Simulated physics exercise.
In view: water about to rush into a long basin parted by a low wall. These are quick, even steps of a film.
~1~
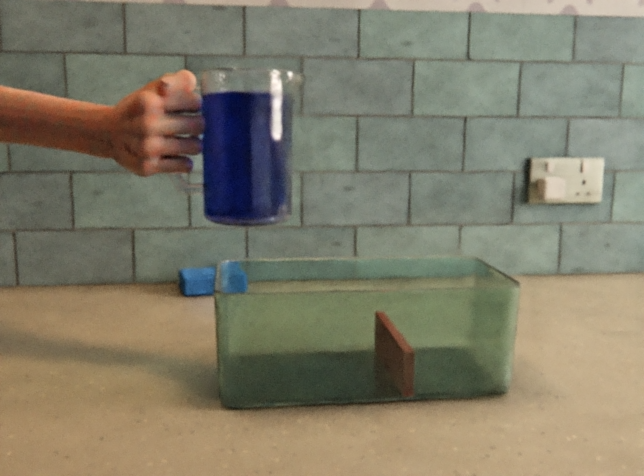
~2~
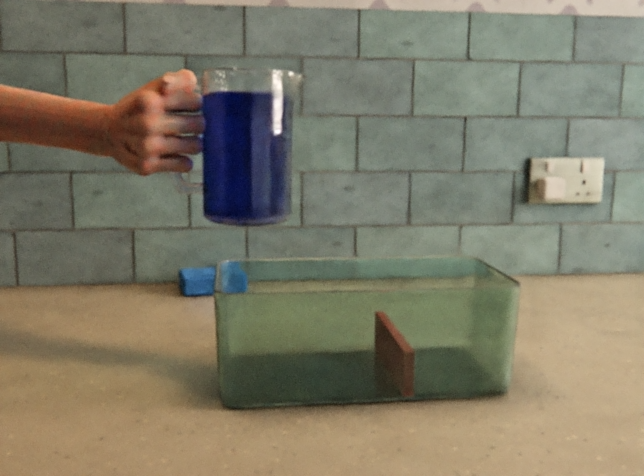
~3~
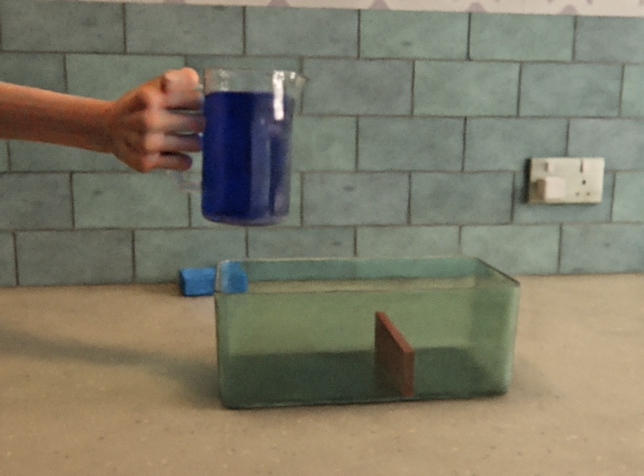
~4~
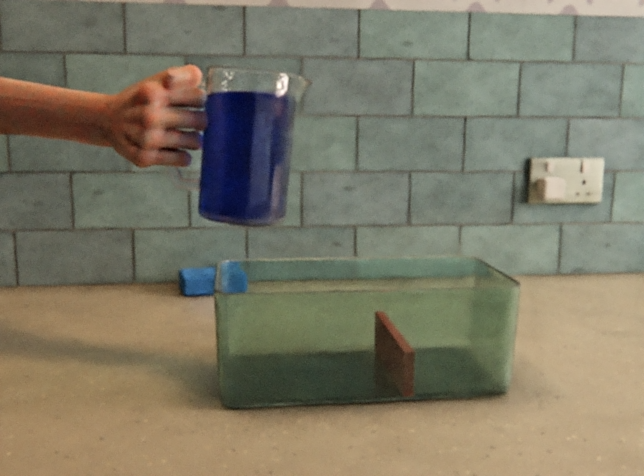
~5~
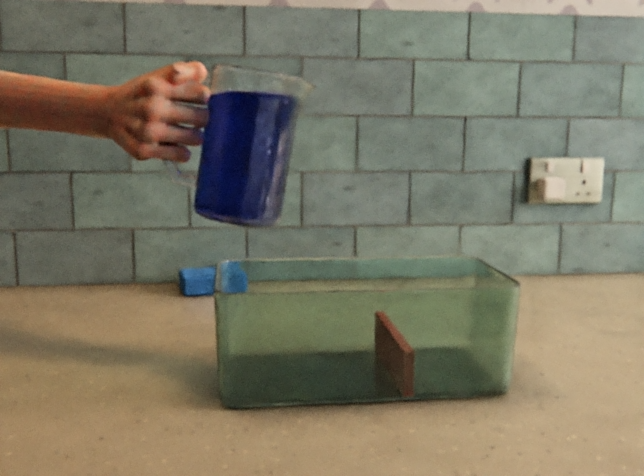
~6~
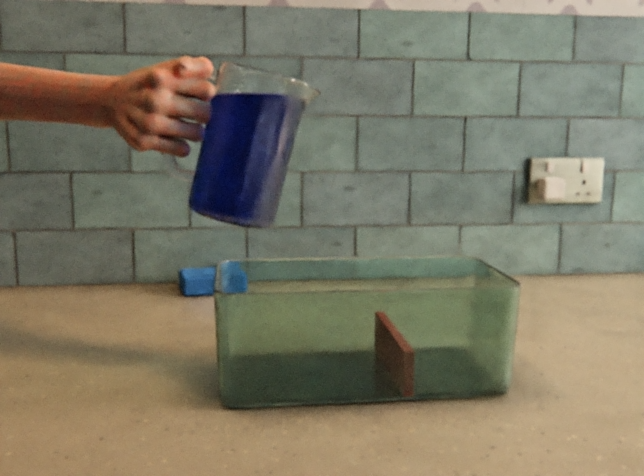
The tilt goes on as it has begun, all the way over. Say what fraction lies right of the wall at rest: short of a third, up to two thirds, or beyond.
In the end between a third and two thirds is right of the wall.
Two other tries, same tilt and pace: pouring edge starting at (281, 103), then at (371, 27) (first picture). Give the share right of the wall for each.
Roughly 0 per cent, and 65 per cent.
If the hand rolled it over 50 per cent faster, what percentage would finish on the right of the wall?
Near 30 %.
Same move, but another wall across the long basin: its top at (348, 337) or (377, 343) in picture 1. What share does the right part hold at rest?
The first gives 95 %, the second 75 %.
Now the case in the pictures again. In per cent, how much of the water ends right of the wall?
Roughly 45 in a hundred.
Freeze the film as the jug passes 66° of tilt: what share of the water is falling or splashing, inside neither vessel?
Some 10 per cent.
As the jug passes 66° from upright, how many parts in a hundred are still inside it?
Roughly 85 in a hundred.
A moment on, the jug is tipped part way and 87 per cent is still to pour, 1 is left of the wall and 2 right of it.
Next, the jug is tipped right over and 40 per cent is still to pour, 14 is left of the wall and 28 right of it.
Then the jug is tipped right over and 3 per cent is still to pour, 51 is left of the wall and 42 right of it.
Later the jug is tipped right over and 0 per cent is still to pour, 56 is left of the wall and 43 right of it.
At rest 56 per cent lies left of the wall, 43 right of it and 1 outside.
